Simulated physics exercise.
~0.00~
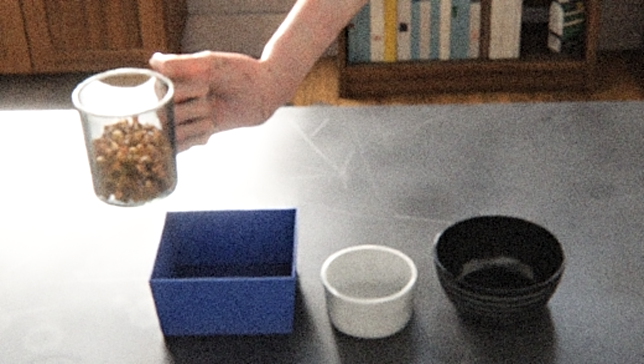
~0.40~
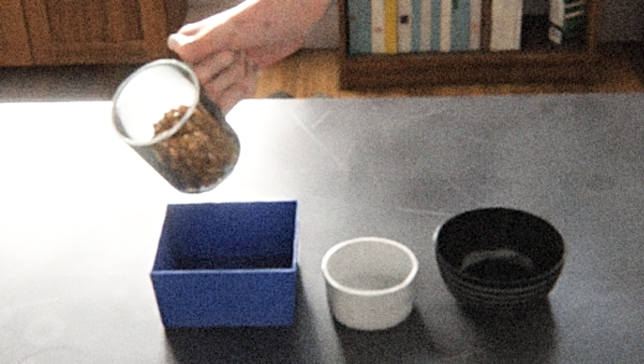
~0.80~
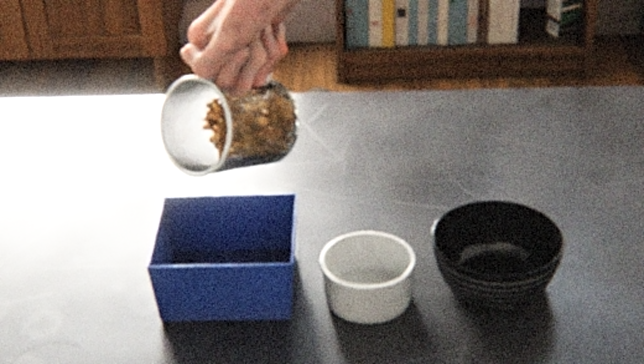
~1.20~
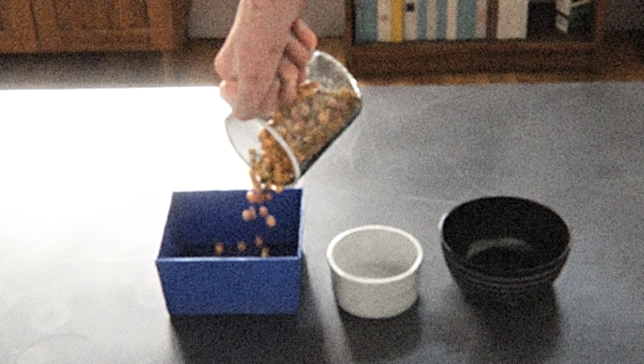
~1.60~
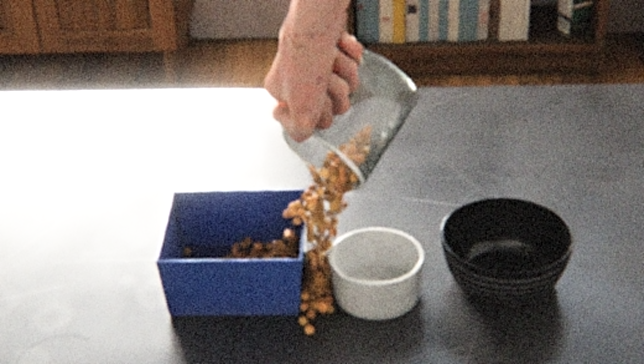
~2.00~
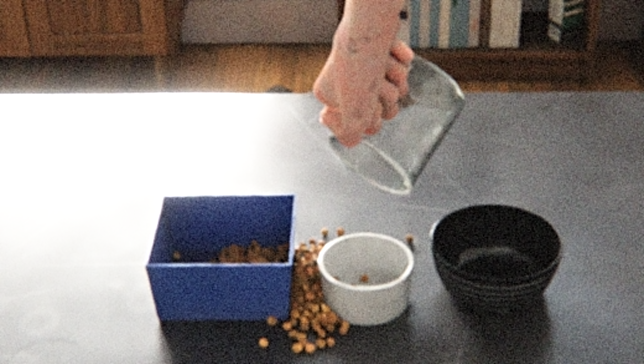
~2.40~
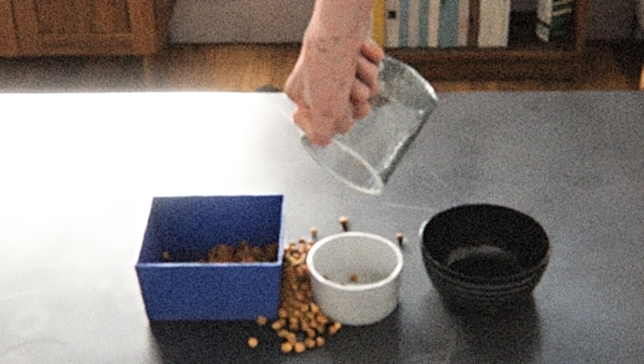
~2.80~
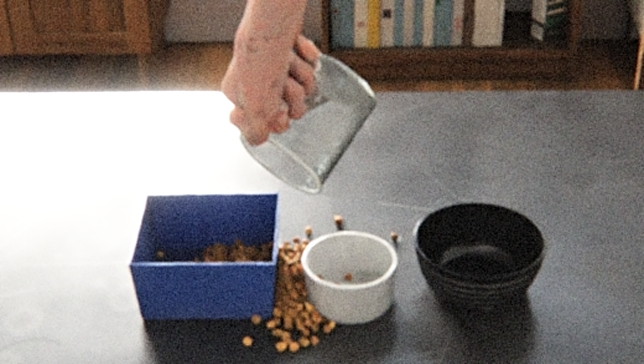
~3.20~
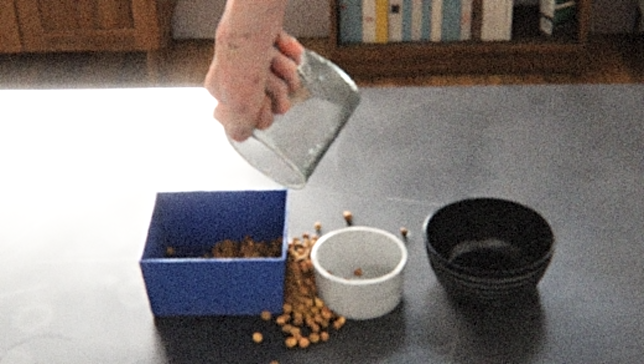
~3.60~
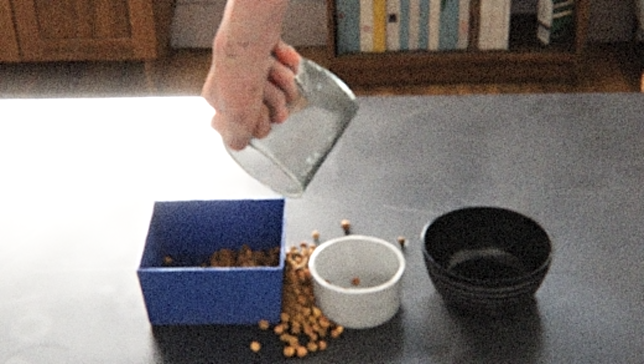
A hand tips brown pieces from a clear cup, filling part of a blue tin and spilling many.
